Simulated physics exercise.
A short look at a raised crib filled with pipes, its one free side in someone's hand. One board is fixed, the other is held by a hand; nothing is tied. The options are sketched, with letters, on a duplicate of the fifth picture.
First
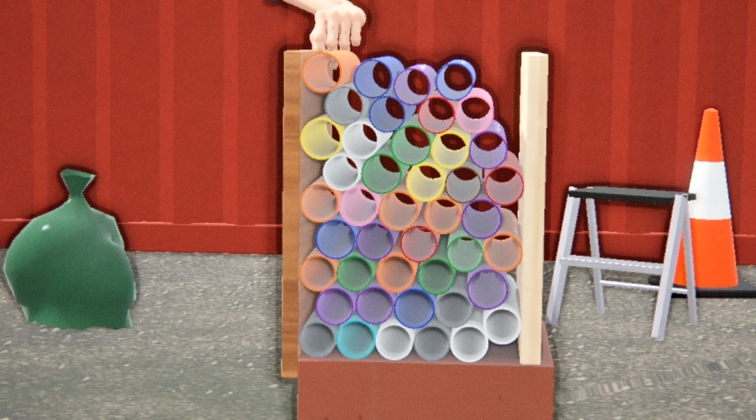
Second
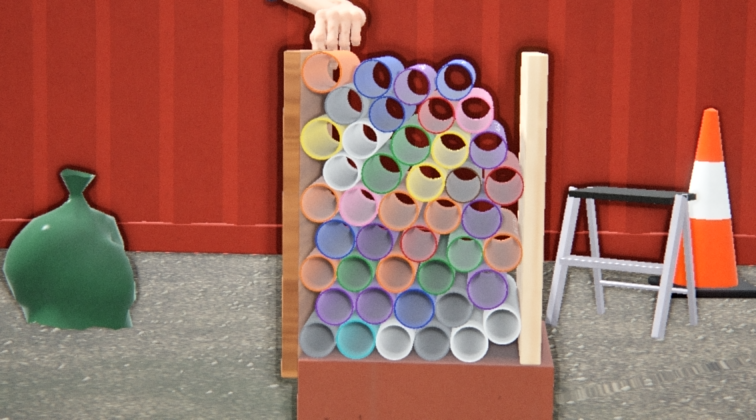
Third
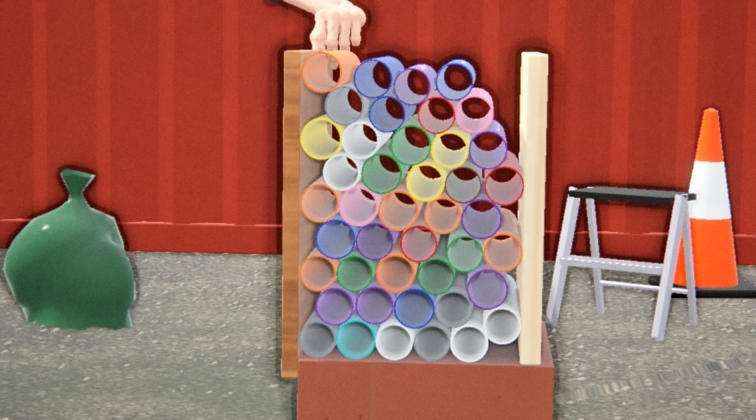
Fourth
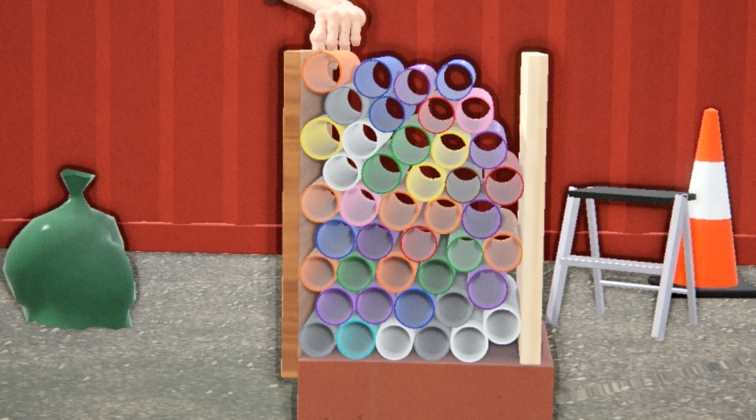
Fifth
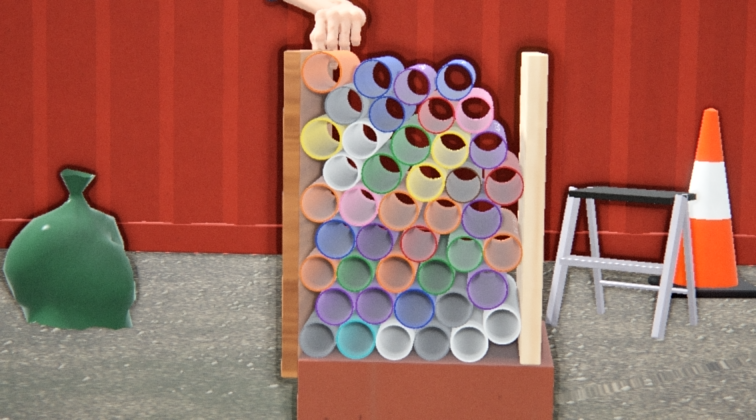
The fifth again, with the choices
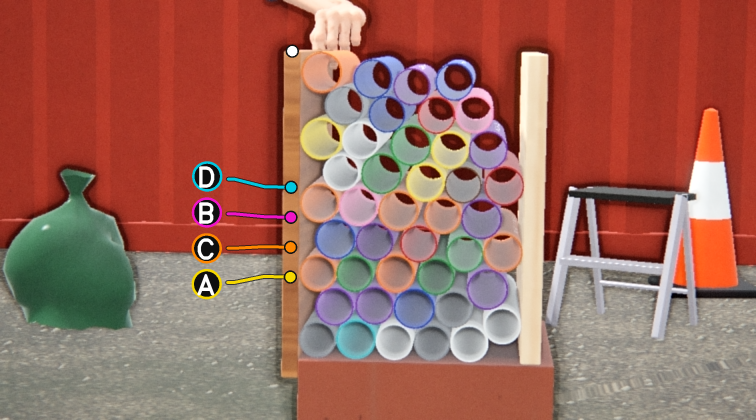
To begin with, a hand rests on top of the wooden board at the left of a brown crib stacked with colourful pipes, a pale post on its right. The hand keeps its place and the pipes stay still, with the green bag, trestle and orange-and-white cone unmoved alongside.
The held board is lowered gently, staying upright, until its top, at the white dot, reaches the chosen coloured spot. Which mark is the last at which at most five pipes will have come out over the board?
Mark B is as low as it can go.
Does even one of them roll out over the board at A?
Yes.
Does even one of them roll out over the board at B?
At B: Yes.
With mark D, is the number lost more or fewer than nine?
It loses fewer than nine.
On the copy, A at (290, 277); B at (291, 217); C at (291, 247); D at (291, 187); the white dot at (292, 51).
On B. First, top of the board (301, 123).
Then, top of the board (300, 205).
Finally, top of the board (300, 217), four out over the board.
By contrast, A more than five out over the board; C more than five out over the board; D three out over the board.
